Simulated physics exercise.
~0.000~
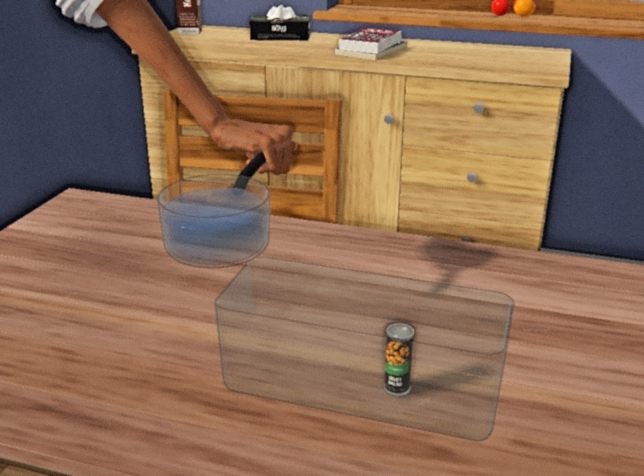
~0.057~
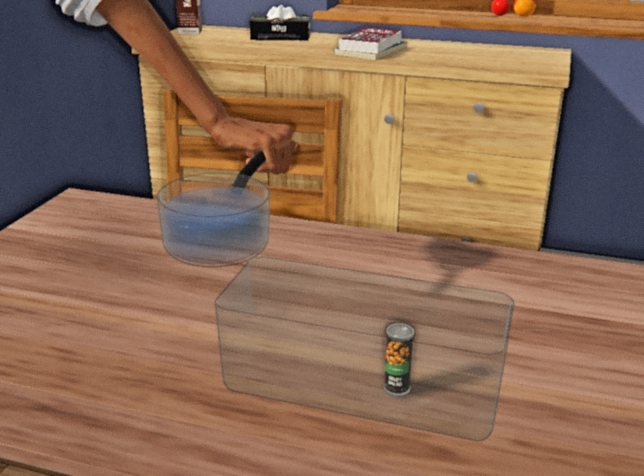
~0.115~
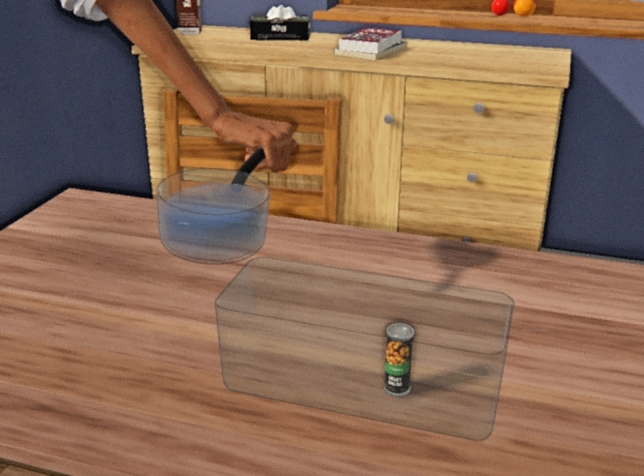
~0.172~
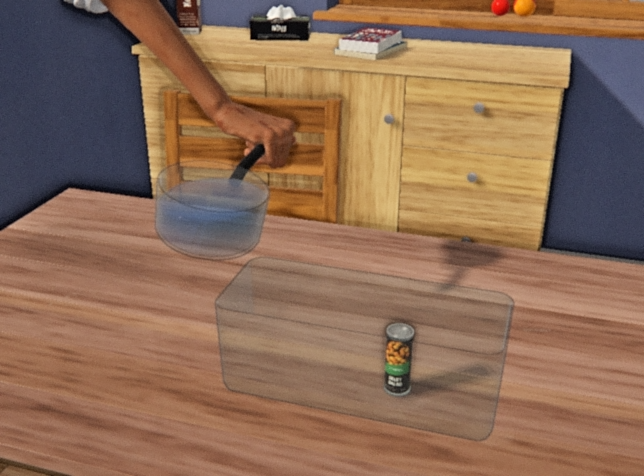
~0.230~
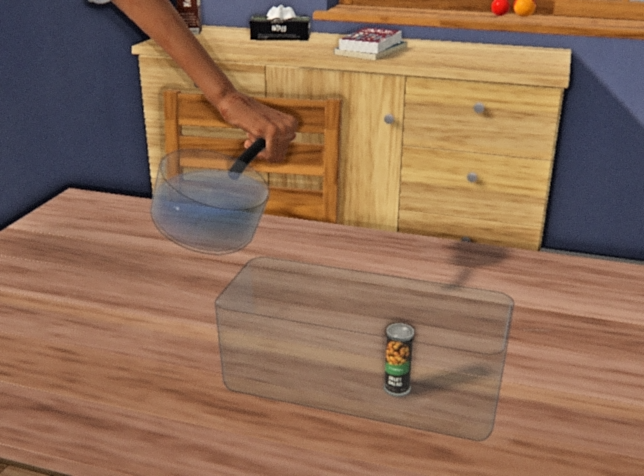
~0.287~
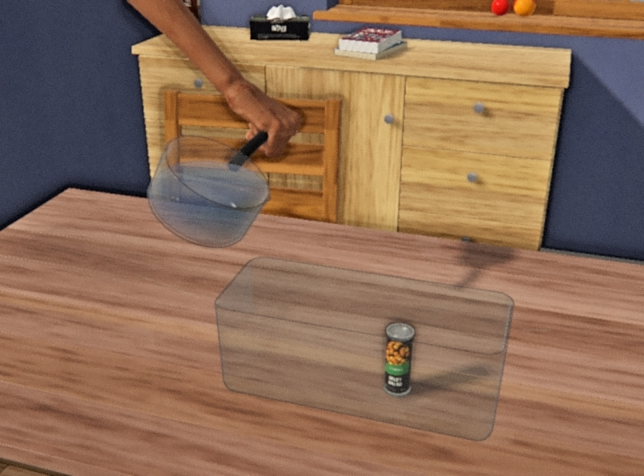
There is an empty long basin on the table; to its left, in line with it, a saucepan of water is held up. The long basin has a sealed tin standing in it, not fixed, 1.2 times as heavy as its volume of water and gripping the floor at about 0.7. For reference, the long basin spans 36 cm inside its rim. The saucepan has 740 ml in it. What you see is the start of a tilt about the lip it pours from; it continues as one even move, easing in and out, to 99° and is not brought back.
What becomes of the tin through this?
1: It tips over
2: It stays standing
Option 2: It stays standing.
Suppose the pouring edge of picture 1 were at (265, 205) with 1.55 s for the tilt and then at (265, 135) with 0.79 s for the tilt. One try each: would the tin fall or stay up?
First it stays up; then it goes over.
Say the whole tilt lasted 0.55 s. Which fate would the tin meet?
Result: Tin tipped over.
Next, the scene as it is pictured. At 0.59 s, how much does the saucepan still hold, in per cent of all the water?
42 %.
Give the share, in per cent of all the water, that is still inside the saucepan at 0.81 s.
Around 7 in a hundred.
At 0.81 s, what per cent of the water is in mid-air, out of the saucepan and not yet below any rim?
Near 14 in a hundred.
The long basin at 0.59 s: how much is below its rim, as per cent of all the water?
I reckon close to 10 percent of it.
After 0.59 s the tilt is 84° and 42 per cent is still to pour; the tin stands where it began.
After 0.81 s the tilt is 99° and 7 per cent is still to pour; the tin stands where it began.
After 1.04 s the tilt is 99° and 1 per cent is still to pour; the tin stands 1 cm from where it began.
After 1.29 s the tilt is 99° and 0 per cent is still to pour; the tin stands 1 cm from where it began.
In the end the tin stands 1 cm from where it began.
